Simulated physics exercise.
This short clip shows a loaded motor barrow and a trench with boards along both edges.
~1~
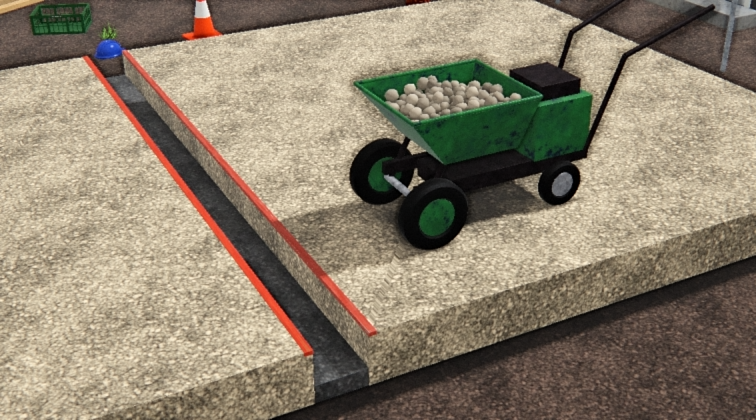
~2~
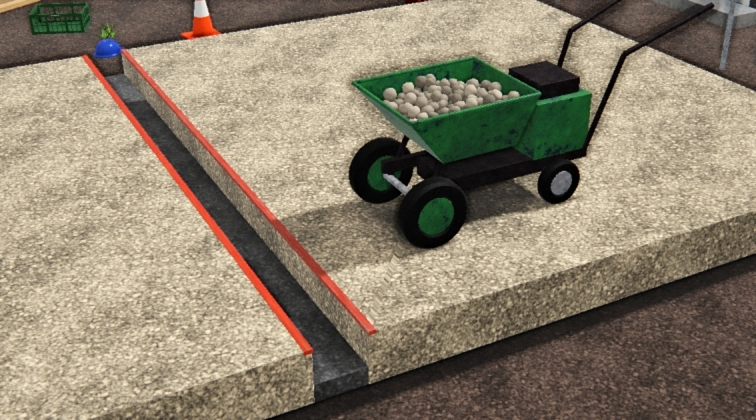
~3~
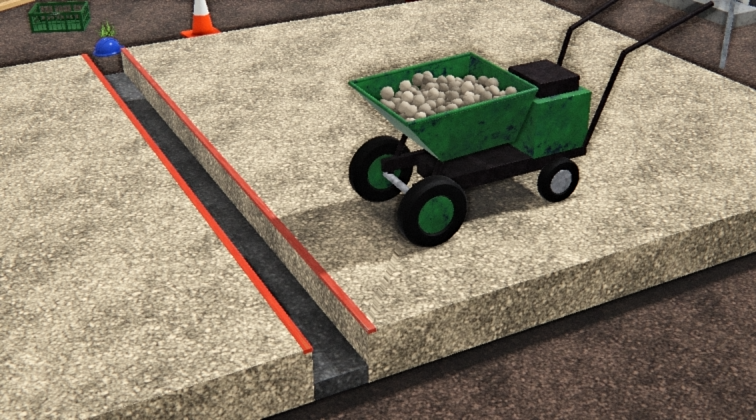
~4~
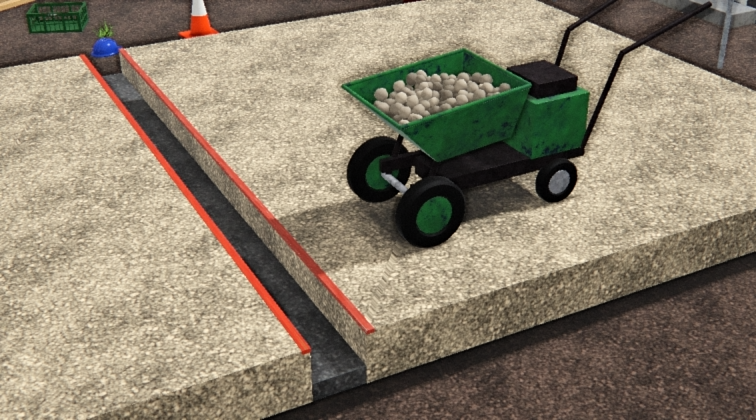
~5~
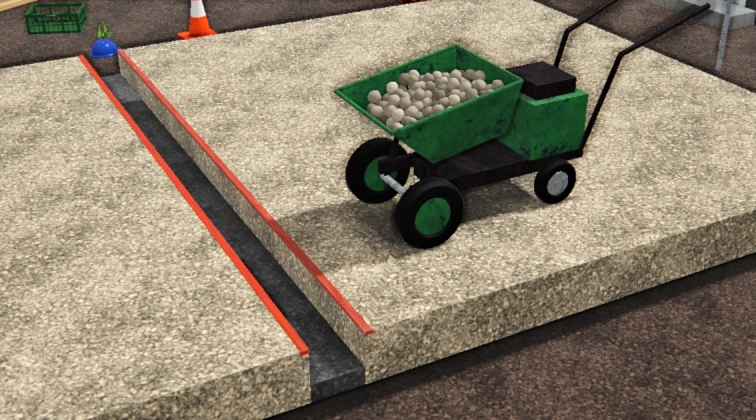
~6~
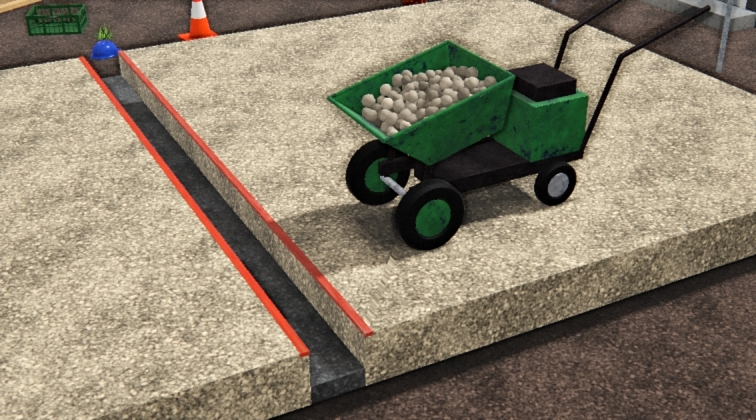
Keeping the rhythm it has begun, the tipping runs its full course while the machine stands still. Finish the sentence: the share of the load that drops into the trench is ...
More than half.
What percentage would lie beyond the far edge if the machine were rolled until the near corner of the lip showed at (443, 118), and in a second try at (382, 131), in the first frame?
Roughly 0 percent first, then roughly 30 percent.
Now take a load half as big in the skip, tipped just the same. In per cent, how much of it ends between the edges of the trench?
Around 100 percent of it.
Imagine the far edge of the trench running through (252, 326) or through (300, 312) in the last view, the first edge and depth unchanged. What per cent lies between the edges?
Lab note: Case 1 near 100 percent, case 2 near 70 percent.
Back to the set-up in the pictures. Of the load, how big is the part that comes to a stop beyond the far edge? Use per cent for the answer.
That share comes out near 5 in a hundred.
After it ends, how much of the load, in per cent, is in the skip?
Estimate: 0 %, roughly.
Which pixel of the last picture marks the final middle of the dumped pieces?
I'd place the middle at about (274, 277).
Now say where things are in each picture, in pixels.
Lip of the skip at (413, 125), level; top of the load at (458, 101), river pebbles; first edge of the trench at (344, 299); far edge at (283, 317), the trench under half as wide as the skip, and about half as deep as wide, in the first frame.
Lip of the skip at (411, 124), level; top of the load at (466, 103), in the second frame.
Lip of the skip at (407, 124), tipped barely; top of the load at (463, 100), in the third frame.
Lip of the skip at (400, 128), tipped a little; top of the load at (467, 96), in the fourth frame.
Lip of the skip at (392, 134), tipped a little; top of the load at (461, 94), in the fifth frame.
Lip of the skip at (385, 141), tipped clearly; top of the load at (458, 84); first edge of the trench at (341, 300); far edge at (279, 318), in the sixth frame.
Soon after the last picture, skip tipped steeply; all in the skip.
A little later, skip tipped right over; about two thirds in the skip; a stray few short of the trench; about a quarter in or heaped over the trench; a stray few beyond it; a stray few falling.
Later still, skip tipped right over; a stray few in the skip; a small part short of the trench; most in or heaped over the trench; a stray few beyond it.
At rest, skip tipped right over; a stray few in the skip; a small part short of the trench; most in or heaped over the trench; a stray few beyond it.
